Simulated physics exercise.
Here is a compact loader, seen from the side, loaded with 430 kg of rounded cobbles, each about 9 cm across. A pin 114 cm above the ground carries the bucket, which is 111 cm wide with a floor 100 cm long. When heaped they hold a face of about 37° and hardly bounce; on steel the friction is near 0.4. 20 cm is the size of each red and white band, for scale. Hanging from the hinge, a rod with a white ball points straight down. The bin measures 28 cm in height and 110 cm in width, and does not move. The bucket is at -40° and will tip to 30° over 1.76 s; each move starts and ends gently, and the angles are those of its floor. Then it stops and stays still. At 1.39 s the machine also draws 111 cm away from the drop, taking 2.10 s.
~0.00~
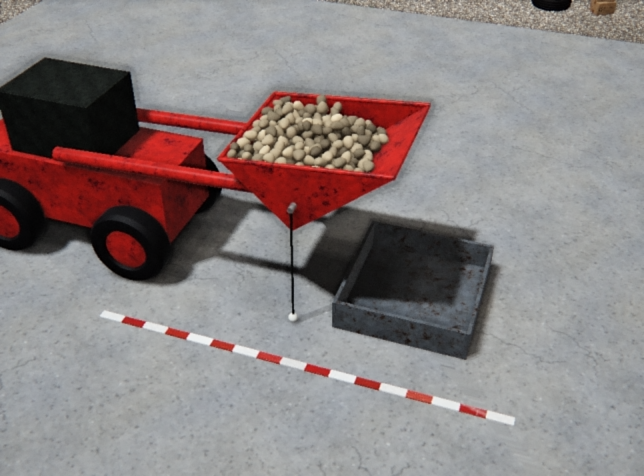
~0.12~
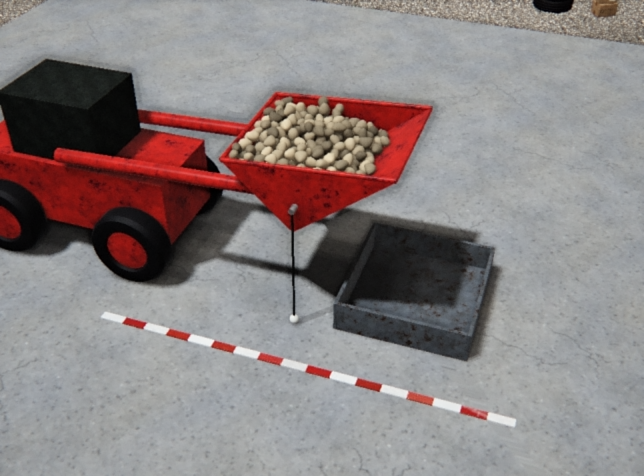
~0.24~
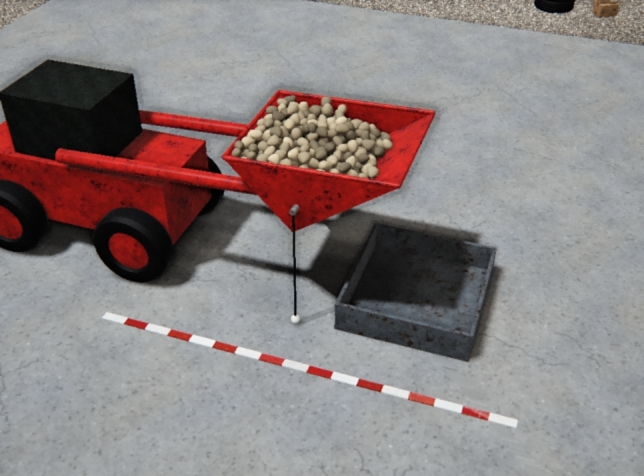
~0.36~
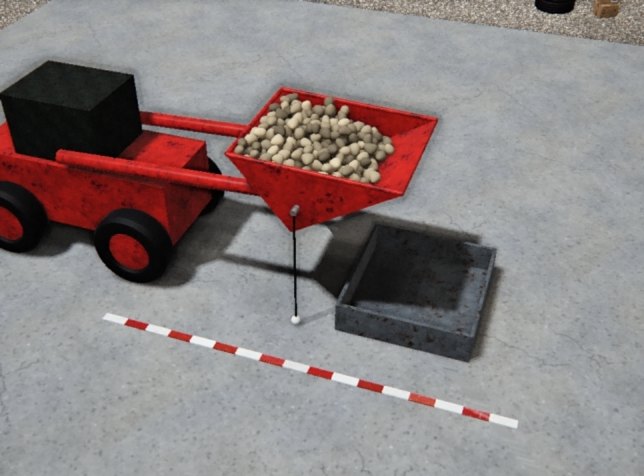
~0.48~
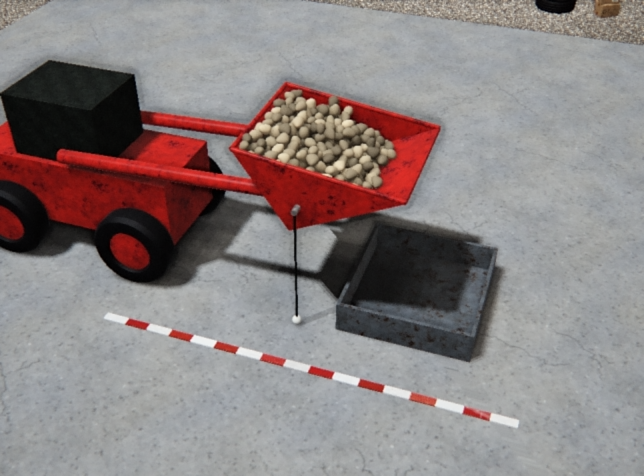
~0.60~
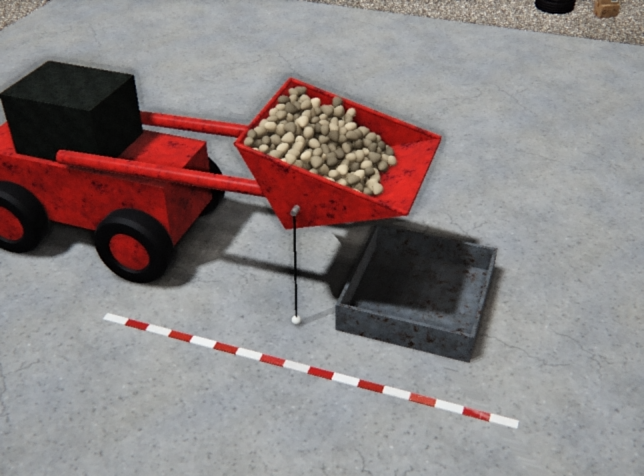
On a grey concrete floor, a red loader with a dark block on its back holds a bucket of pale, rounded stones near a low grey bin, behind a red-and-white striped strip. The bucket slowly tilts forward, its rear edge rising and front lip lowering, while the stones shift slightly inside.
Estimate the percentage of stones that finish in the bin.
About 90 per cent.
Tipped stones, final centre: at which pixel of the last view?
Look at roughly (414, 287).
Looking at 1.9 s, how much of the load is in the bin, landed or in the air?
Around 50 per cent of it, at that instant.
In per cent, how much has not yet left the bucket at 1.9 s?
Roughly 50 per cent is still inside.
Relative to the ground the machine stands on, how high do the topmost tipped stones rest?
Close to 36 cm above that ground.
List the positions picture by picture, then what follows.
Lip at (395, 178), floor tilted -40°, highest stones at (313, 116), in the first picture.
The bucket is at -39°, its lip at (397, 181); the top of the load is at (308, 118); the stones move at 0.1 m/s on average, in the second picture.
Lip at (400, 186), floor tilted -36°, highest stones at (306, 117); the stones move at 0.1 m/s on average, in the third picture.
Lip at (403, 194), floor tilted -32°, highest stones at (294, 112); the stones move at 0.2 m/s on average, in the fourth picture.
The bucket is at -27°, its lip at (407, 203); the top of the load is at (285, 110); the stones move at 0.2 m/s on average, in the fifth picture.
The bucket is at -21°, its lip at (408, 214); the top of the load is at (290, 107); the stones move at 0.2 m/s on average, in the sixth picture.
After 1.3 s the floor is at 19°; 100 % in the bucket; the foremost stones are at (394, 221).
After 1.9 s the floor is at 30°; 48 % in the bucket, 48 % in the bin, 3 % beside or beyond the bin; the foremost stones are at (468, 307).
After 3.9 s the floor is at 30°; 0 % in the bucket, 7 % short of the bin, 88 % in the bin, 5 % beside or beyond the bin; the foremost stones are at (484, 342).
After 6.7 s the floor is at 30°; 0 % in the bucket, 7 % short of the bin, 88 % in the bin, 5 % beside or beyond the bin; the foremost stones are at (484, 342).
